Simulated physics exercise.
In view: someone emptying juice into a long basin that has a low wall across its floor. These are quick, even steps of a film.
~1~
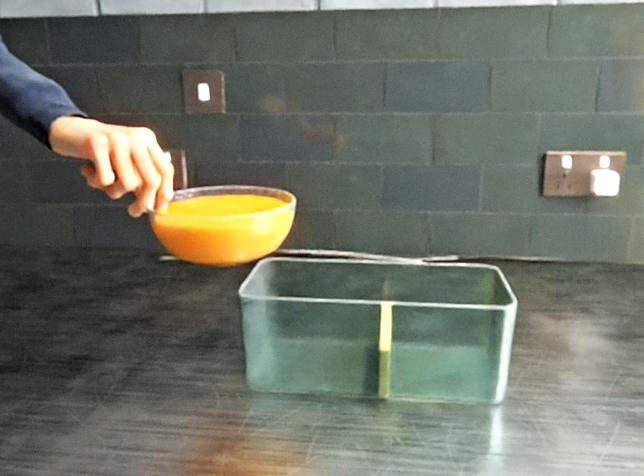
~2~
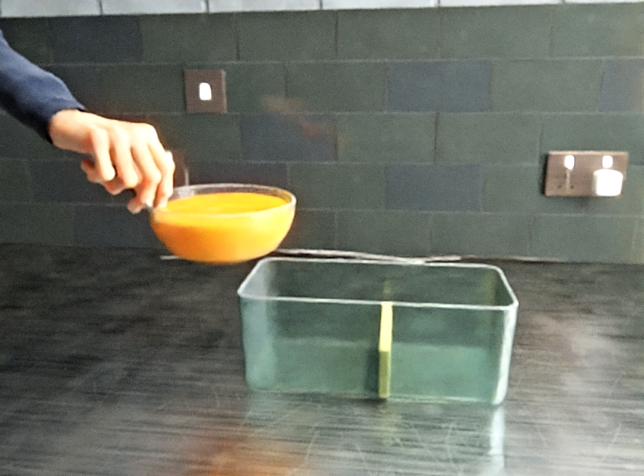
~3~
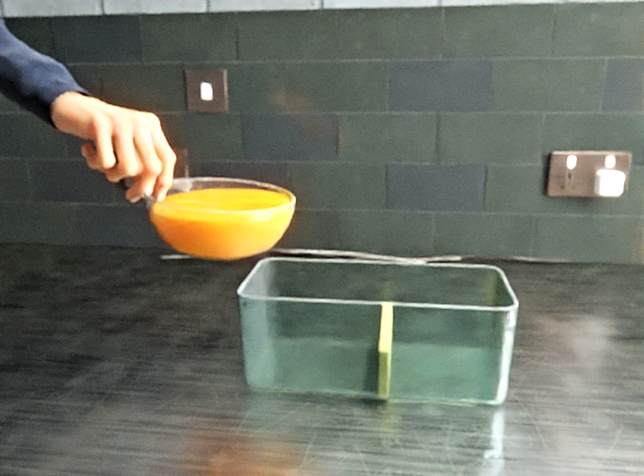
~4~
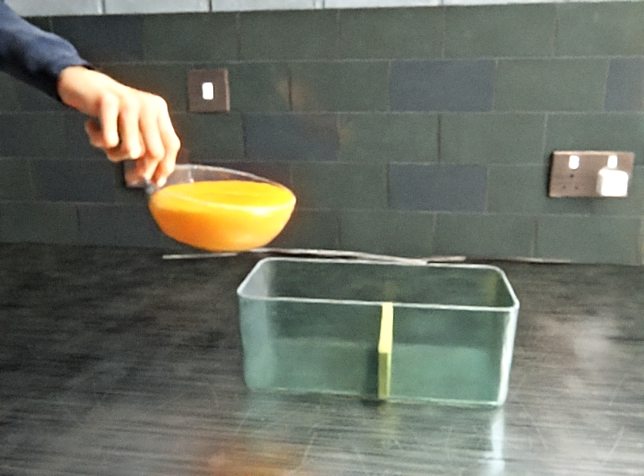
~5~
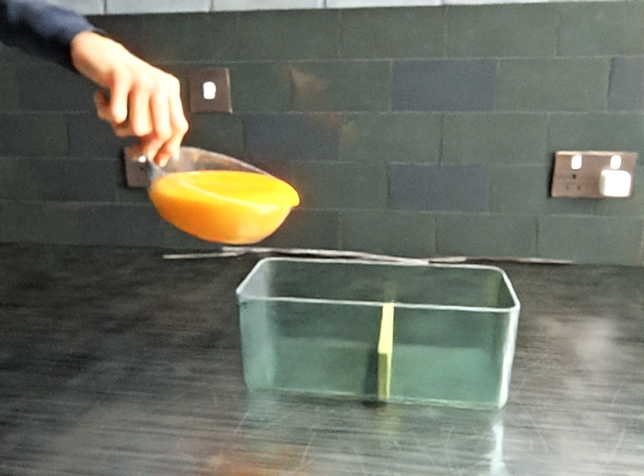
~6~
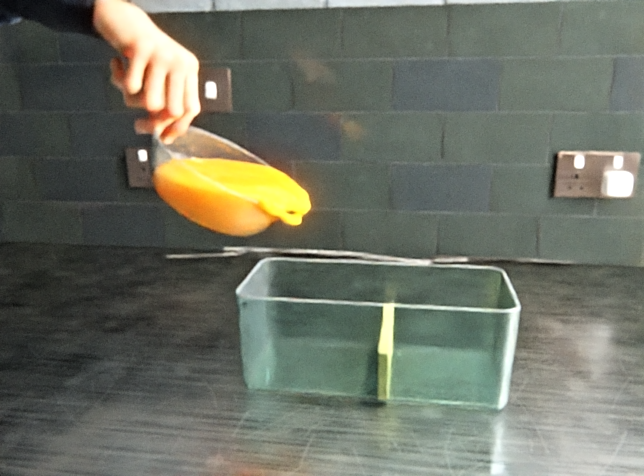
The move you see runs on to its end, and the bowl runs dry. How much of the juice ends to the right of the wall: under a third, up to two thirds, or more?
It comes to between a third and two thirds.
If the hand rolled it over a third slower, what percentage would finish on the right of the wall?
It comes to 45 per cent or so.
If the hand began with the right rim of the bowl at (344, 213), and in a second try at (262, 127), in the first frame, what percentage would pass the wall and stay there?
Near 75 % and 45 %.
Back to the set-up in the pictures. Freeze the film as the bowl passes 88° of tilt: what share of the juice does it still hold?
Some 20 per cent.
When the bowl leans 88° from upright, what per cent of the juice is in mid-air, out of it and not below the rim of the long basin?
It comes to 55 per cent or so.
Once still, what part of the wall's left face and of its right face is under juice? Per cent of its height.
Some 40 per cent left and 50 right.
A moment on, the bowl is tipped on its side and 18 per cent is still to pour, 17 is left of the wall and 10 right of it.
Next, the bowl is tipped right over and 0 per cent is still to pour, 30 is left of the wall and 53 right of it.
Then the bowl is tipped right over and 0 per cent is still to pour, 41 is left of the wall and 49 right of it.
Later the bowl is tipped right over and 0 per cent is still to pour, 44 is left of the wall and 47 right of it.
Finally, 45 per cent lies left of the wall, 47 right of it and 9 outside.
